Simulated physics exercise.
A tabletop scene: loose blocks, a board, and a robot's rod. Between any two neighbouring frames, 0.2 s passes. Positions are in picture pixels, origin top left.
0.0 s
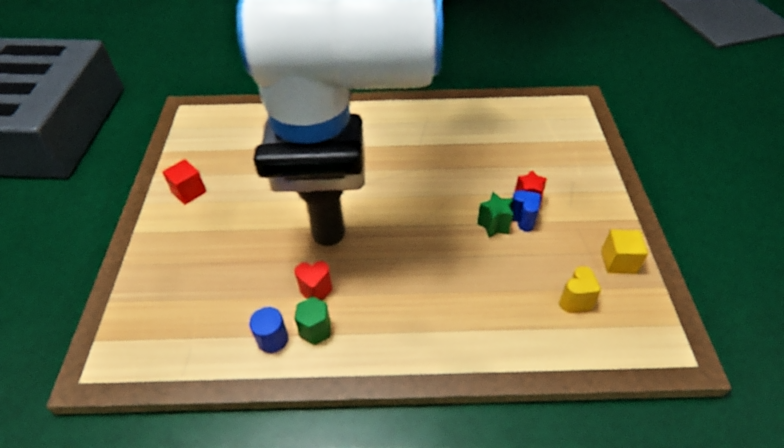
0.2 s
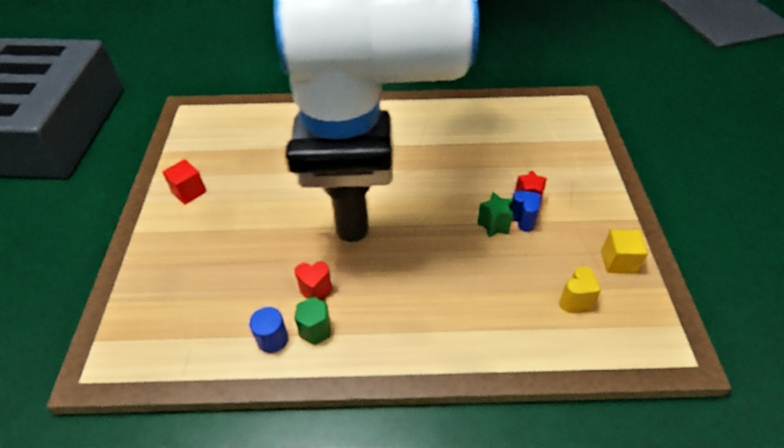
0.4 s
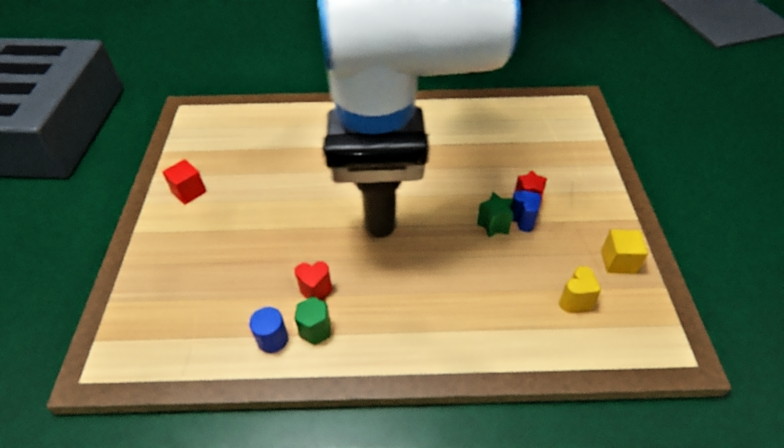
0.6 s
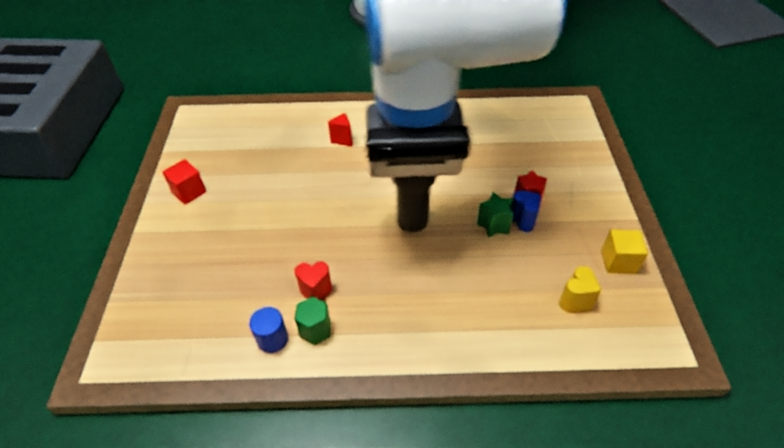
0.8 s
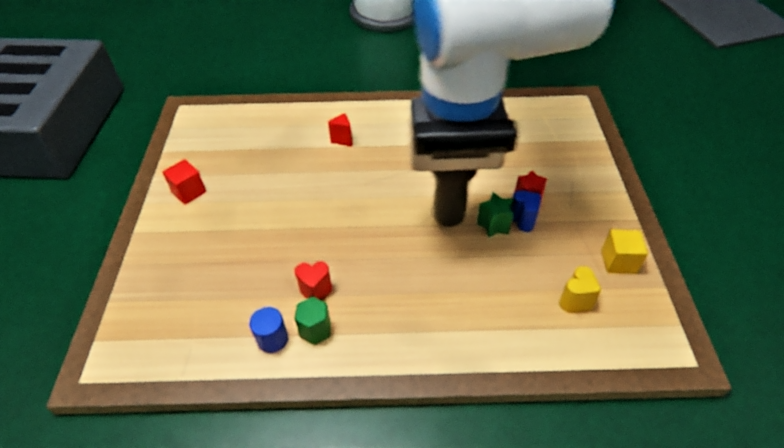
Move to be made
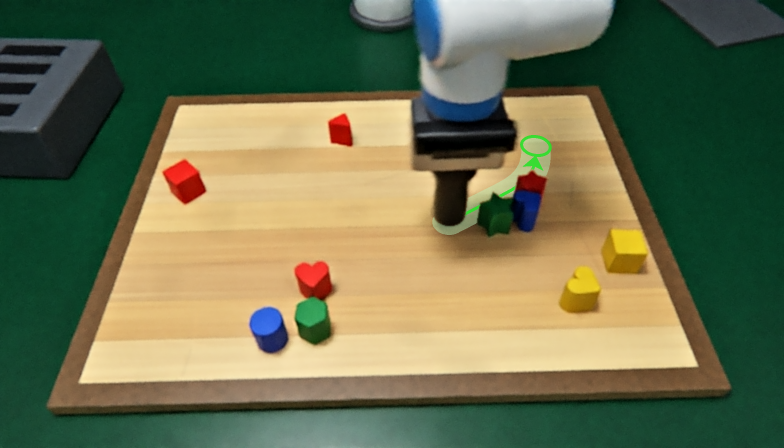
A white robot arm with a black rod reaches over a brown-framed wooden board on a dark green surface, seen from above at a fixed angle. Red, blue and green blocks sit at left, a green star, blue heart and red star cluster right of centre, and yellow blocks lie beyond. The rod glides steadily rightward to beside the green star, uncovering a red block behind, while every block stays still.
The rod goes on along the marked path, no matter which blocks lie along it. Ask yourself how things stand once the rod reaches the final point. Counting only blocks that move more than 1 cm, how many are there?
Only one block.
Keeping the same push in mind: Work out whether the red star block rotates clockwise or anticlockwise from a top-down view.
It is turned clockwise.
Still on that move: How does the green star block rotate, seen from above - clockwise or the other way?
Clockwise, from overhead.
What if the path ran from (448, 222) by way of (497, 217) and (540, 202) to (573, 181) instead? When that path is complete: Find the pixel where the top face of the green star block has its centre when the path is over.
In the picture, it is at (567, 196).
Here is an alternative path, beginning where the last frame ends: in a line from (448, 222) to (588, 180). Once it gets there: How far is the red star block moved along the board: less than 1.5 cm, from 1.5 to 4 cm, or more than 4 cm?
The over 4 cm band.
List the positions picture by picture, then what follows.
The first picture shows rod's lower end at (329, 234); green star block at (498, 204); blue heart at (529, 199); red star block at (533, 180).
The second picture shows rod at (352, 231); blocks still.
The third picture shows rod at (380, 226); blocks still.
The fourth picture shows rod at (413, 221); blocks still.
The fifth picture shows rod at (449, 215); green star block at (498, 204); blue heart at (529, 199); red star block at (533, 180).
Drawn move, from (448, 222) via (491, 201) and (527, 178), ending at (536, 146).
What follows on the original path. One third of the way, rod at (493, 194); green star block at (502, 203), turned 25° clockwise.
Two thirds of the way, rod at (529, 170); green star block at (502, 203), turned 25° clockwise; red star block at (546, 178), turned 65° clockwise.
At the end, rod at (538, 139); green star block at (502, 203), turned 25° clockwise; blue heart still; red star block at (546, 178), turned 65° clockwise.
